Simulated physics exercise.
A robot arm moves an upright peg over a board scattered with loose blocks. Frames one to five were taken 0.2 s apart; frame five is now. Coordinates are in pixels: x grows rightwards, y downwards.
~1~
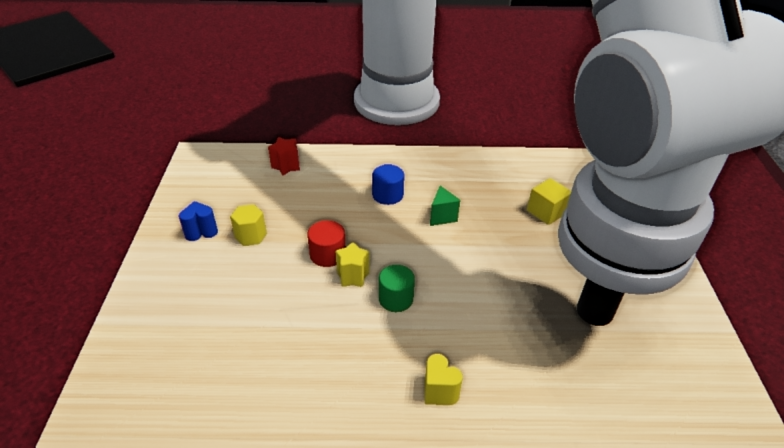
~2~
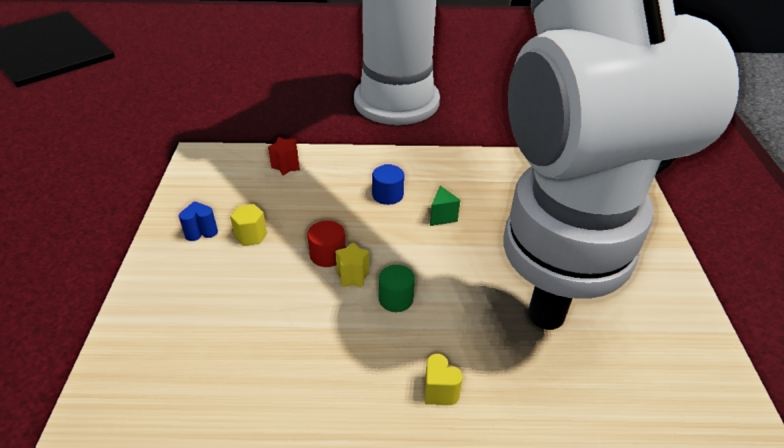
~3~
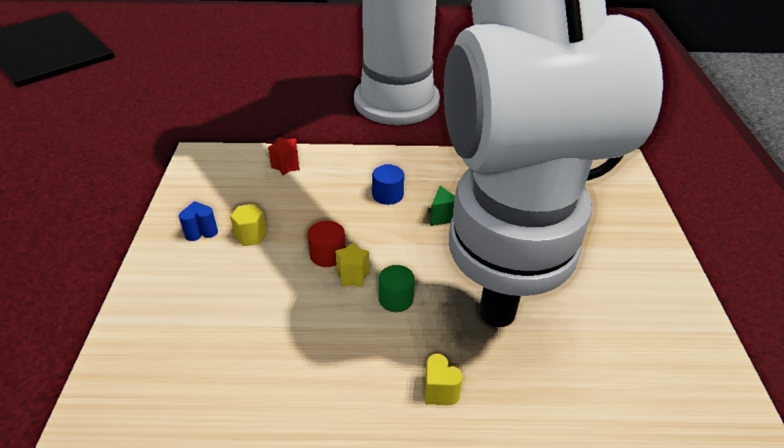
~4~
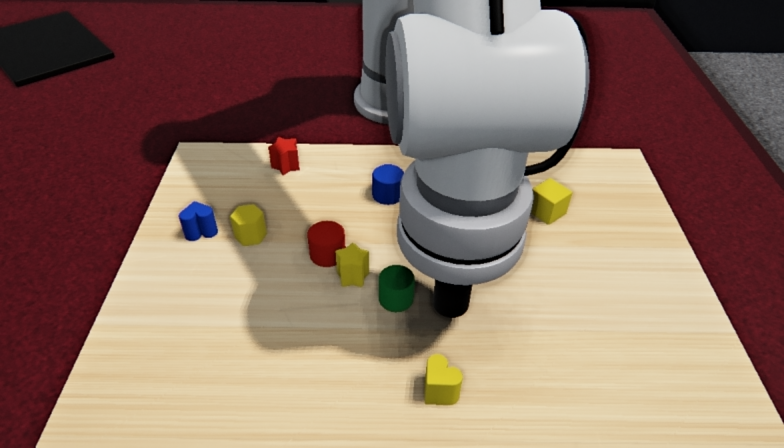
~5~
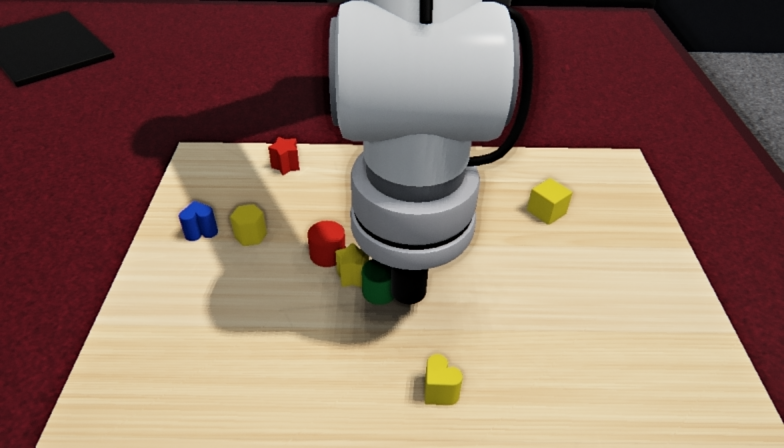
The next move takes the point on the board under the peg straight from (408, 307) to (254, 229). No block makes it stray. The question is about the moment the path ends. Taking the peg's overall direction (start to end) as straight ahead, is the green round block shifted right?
That would be a no.
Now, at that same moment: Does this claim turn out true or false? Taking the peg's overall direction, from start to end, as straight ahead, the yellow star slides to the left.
This is true.
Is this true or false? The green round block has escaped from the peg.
The claim holds.
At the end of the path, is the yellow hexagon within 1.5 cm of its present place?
I believe not.
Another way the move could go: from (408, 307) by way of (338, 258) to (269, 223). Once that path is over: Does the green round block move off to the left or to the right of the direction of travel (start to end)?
Answer: Left.
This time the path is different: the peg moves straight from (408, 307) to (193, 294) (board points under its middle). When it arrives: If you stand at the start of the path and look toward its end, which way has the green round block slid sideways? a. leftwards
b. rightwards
I'll go with b - rightwards.
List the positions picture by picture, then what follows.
The first picture shows tip of the peg at (595, 312), middles of tops, yellow hexagon at (246, 213), red round block at (326, 232), yellow star at (352, 254), green round block at (397, 276).
The second picture shows peg at (546, 316), nothing pushed.
The third picture shows peg at (497, 313), nothing pushed.
The fourth picture shows peg at (451, 304), nothing pushed.
The fifth picture shows peg at (409, 291), yellow hexagon at (246, 213), red round block at (326, 232), yellow star at (352, 254), green round block at (379, 269).
The first path, step by step. One third of the way, peg at (352, 262); red round block at (303, 217); yellow star at (291, 241); green round block at (319, 248).
Two thirds of the way, peg at (299, 236); red round block at (290, 207); yellow star at (235, 235), turned 35° anticlockwise; green round block at (265, 230).
At the end, peg at (251, 213); yellow hexagon at (221, 203), turned 55° clockwise; red round block at (273, 189); yellow star at (208, 243), turned 85° anticlockwise; green round block at (225, 223).
